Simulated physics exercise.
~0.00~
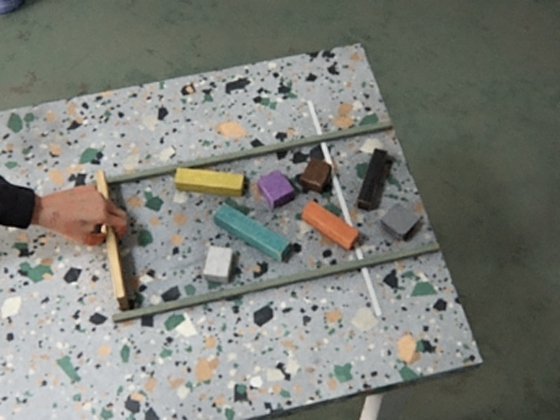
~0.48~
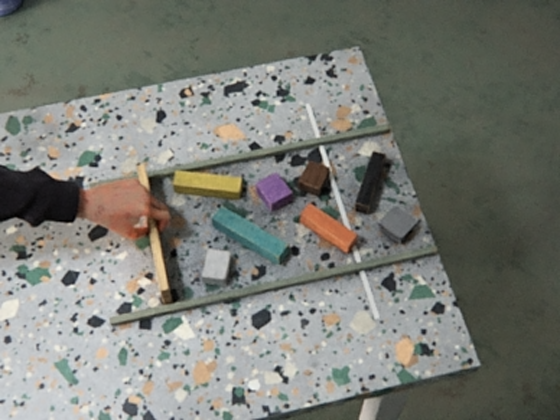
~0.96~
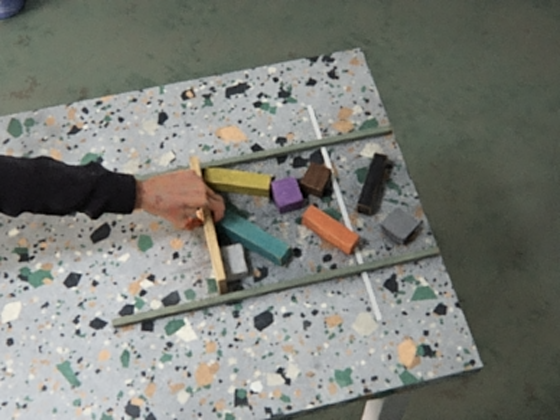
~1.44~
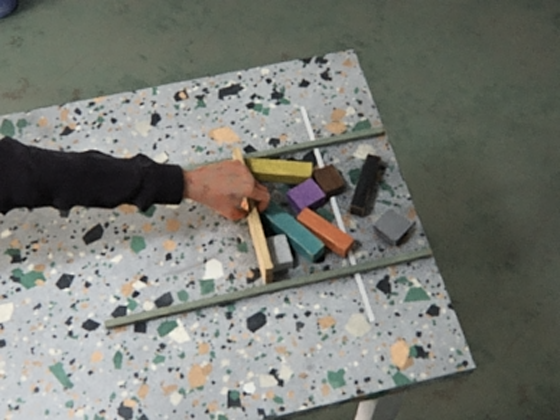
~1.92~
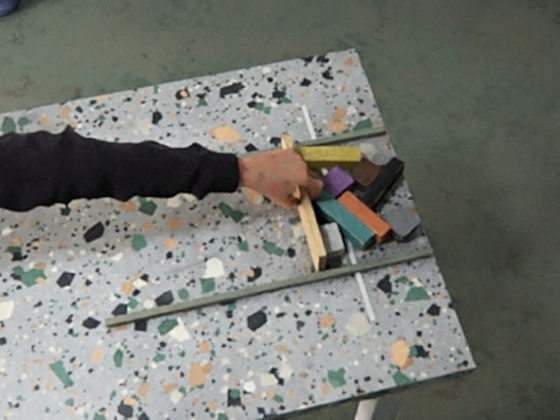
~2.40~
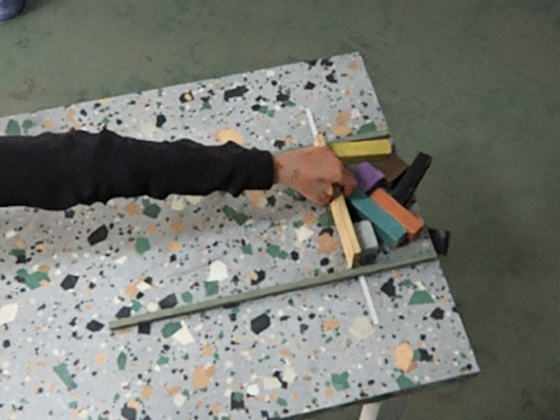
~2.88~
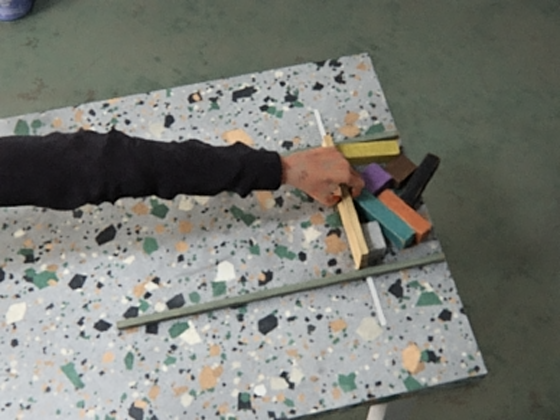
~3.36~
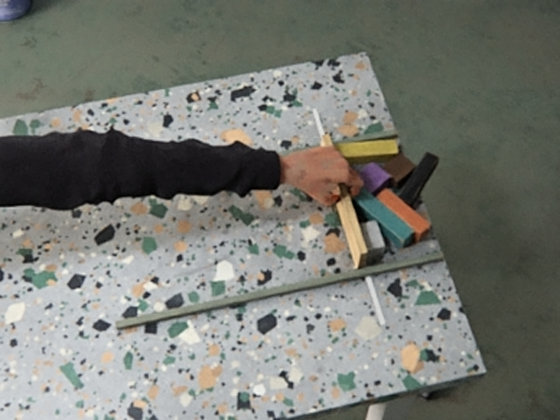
A hand slid a wooden board to the right between two rails on a speckled tabletop, bunching the scattered coloured blocks together and pushing them past the white strip until the grey one dropped off the edge, while the others stayed crowded there.
